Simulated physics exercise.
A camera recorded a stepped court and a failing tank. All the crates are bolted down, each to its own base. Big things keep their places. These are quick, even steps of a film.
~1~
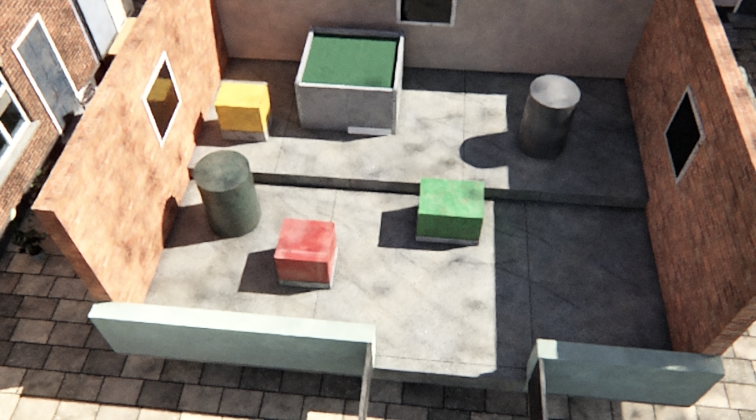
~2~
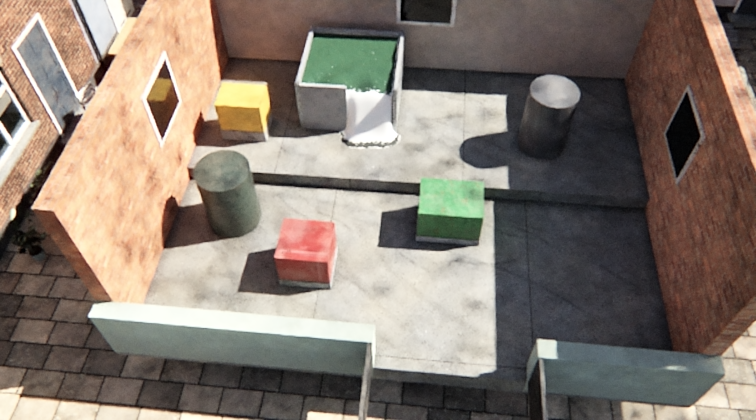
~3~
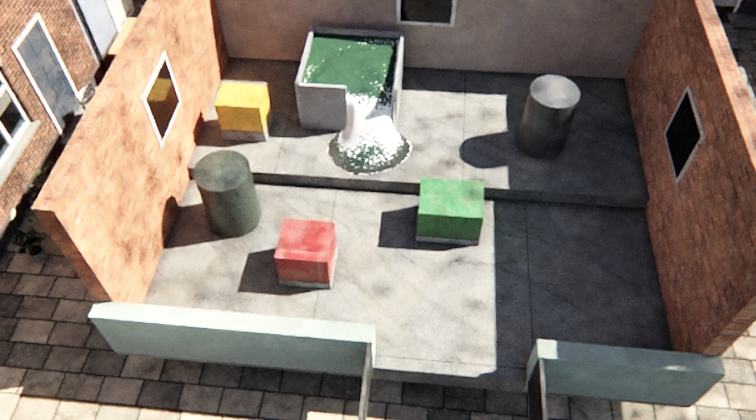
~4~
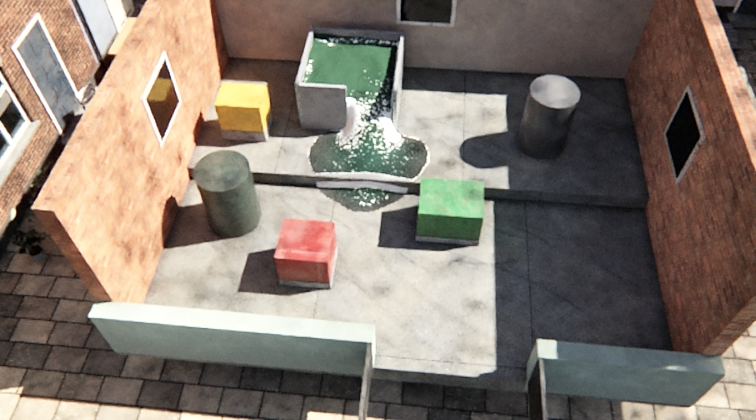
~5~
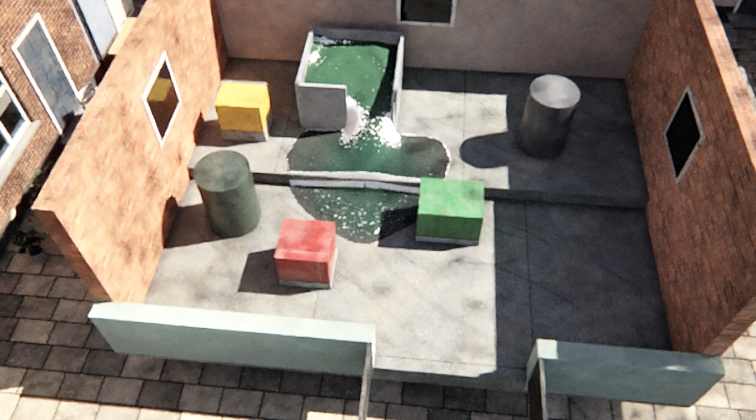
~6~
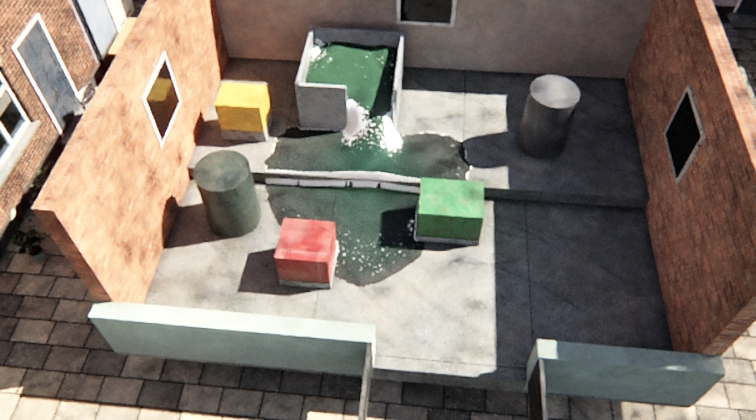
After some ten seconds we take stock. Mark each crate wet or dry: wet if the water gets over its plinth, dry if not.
Red crate wet, green crate wet, yellow crate dry.
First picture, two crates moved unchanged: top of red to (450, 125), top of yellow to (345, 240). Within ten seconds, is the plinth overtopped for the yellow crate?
As for the yellow crate, it is dampened.
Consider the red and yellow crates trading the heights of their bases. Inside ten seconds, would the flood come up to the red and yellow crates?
The red one is reached, and the yellow one is not reached.
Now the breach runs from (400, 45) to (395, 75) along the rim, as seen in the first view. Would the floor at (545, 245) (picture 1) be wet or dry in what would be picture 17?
I reckon it ends up drenched.
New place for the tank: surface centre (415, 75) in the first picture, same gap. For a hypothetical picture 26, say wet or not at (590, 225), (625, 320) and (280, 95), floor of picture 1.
Results in order - swamped, swamped, left untouched.
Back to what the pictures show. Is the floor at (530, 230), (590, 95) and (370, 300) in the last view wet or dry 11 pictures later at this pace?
Status per point, in sequence: Waterlogged, then unwetted, then waterlogged.
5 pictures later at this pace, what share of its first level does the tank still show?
Close to 58 in a hundred.
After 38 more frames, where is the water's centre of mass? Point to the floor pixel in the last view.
Near pixel (339, 220).
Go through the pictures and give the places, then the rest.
The first frame shows still water in the open tank at (352, 61).
In the second frame, water pours out at (370, 114) and has run to (346, 138).
In the third frame, the front is at (348, 168), out from the gap at (370, 118).
In the fourth frame, water pours out at (370, 119) and has run to (366, 208).
In the fifth frame, water pours out at (370, 119) and has run to (365, 239).
In the sixth frame, the front is at (373, 277), out from the gap at (370, 119).
A moment on, water covers 30 % of the floor; the red crate water round its plinth, the green crate water round its plinth, the yellow crate water round its plinth.
Next, water covers 40 % of the floor; the red crate water round its plinth, the green crate water round its plinth, the yellow crate water round its plinth.
Then, water covers 45 % of the floor; the red crate water round its plinth, the green crate water round its plinth, the yellow crate water round its plinth.
Later, water covers 50 % of the floor; the red crate water round its plinth, the green crate water round its plinth, the yellow crate water round its plinth.
In the end, water covers 55 % of the floor; the red crate was topped, the green crate was topped, the yellow crate stayed above the water.
